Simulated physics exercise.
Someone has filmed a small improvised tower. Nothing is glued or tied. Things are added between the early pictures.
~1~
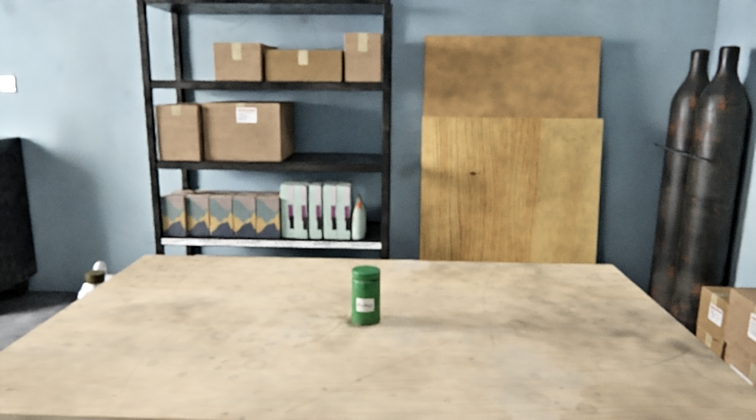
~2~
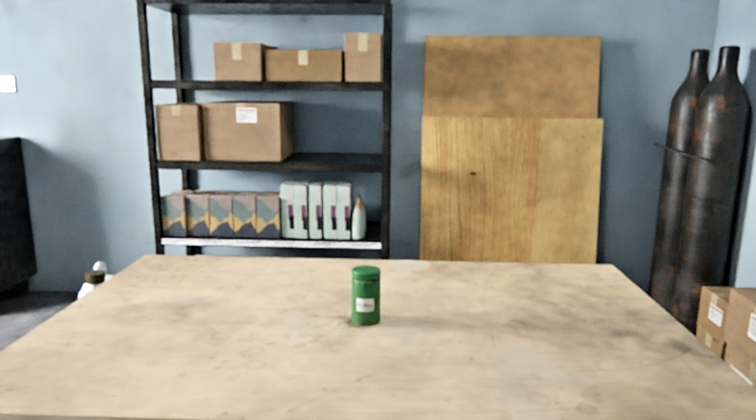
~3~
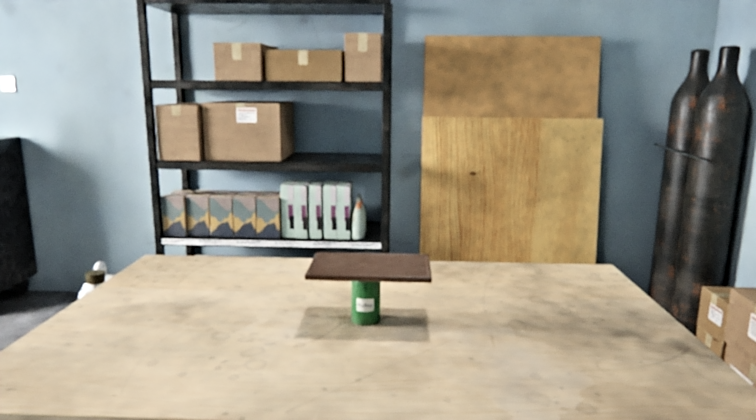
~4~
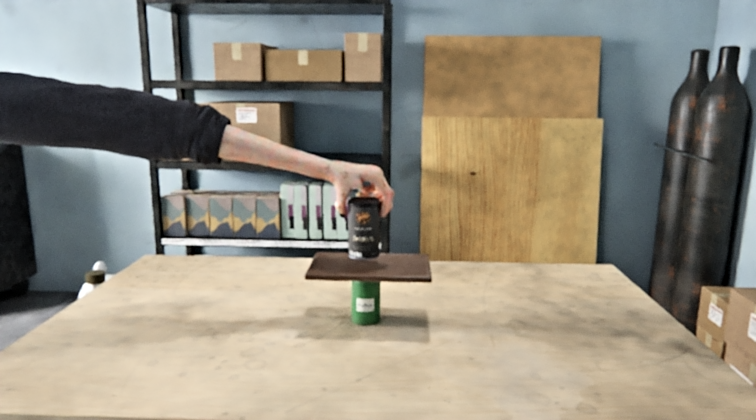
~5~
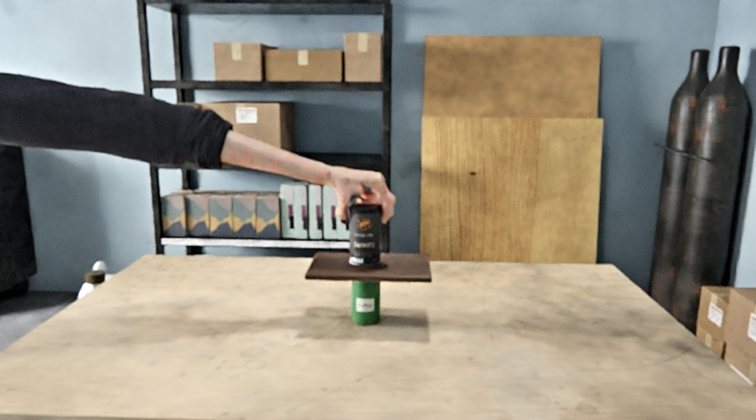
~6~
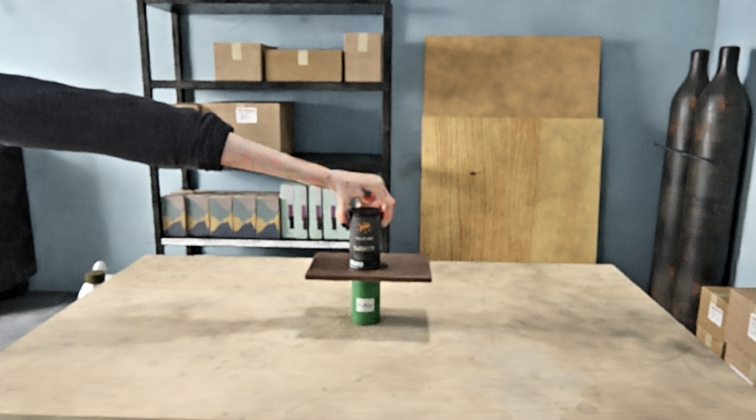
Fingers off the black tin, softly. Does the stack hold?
Here the stack keeps its balance.
Then, 0.30 s later than the last frame, all is still.
Then, 0.70 s later than the last frame, black tin resting near (365, 238).
When it is over, all 3 as before. End places, in pixels of the last picture, black tin near (365, 238). The stack holds.
